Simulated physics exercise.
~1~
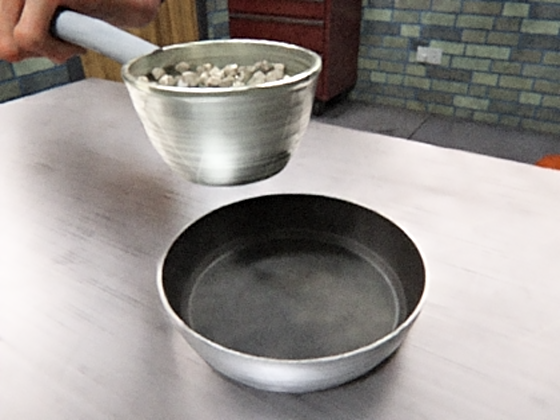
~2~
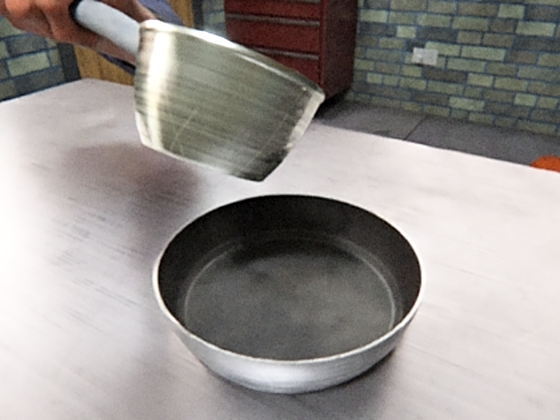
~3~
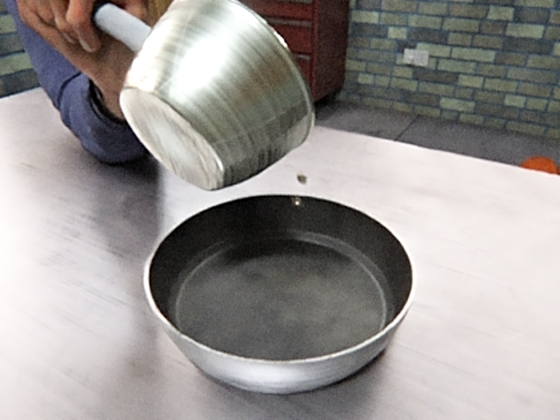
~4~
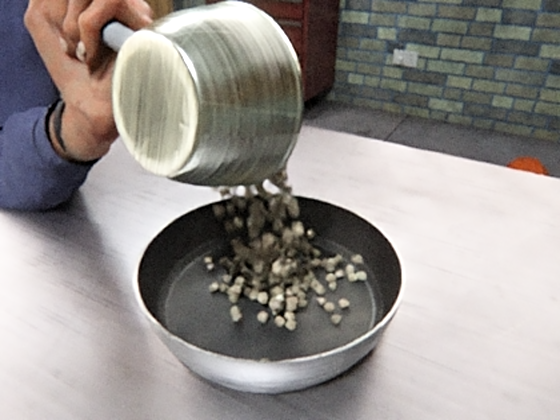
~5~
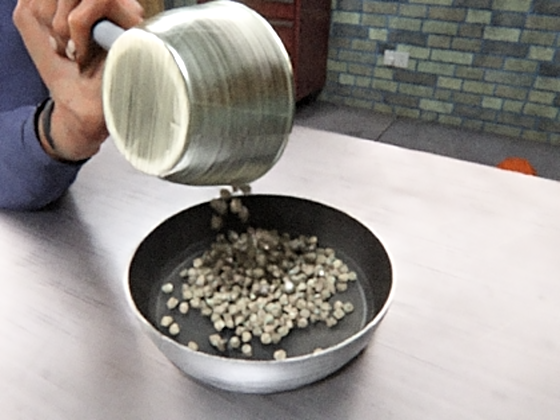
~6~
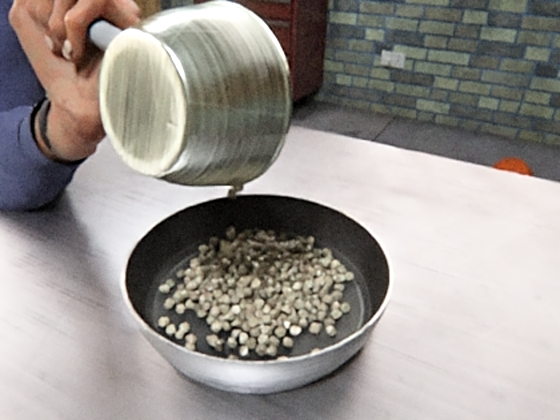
At the start, a hand holds a metal saucepan filled with small, pale, rounded pieces above an empty dark-lined pan on a table, with a brick wall behind. The hand tilts the saucepan to the right, hiding its contents from view. As it tips further, a few pieces drop from the rim toward the pan below. Then a thick stream tumbles out and scatters across the dark bottom. The flow thins while the saucepan stays tipped, and the view shifts slightly right. It ends with a broad heap of pieces resting in the pan beneath the still-tilted saucepan.
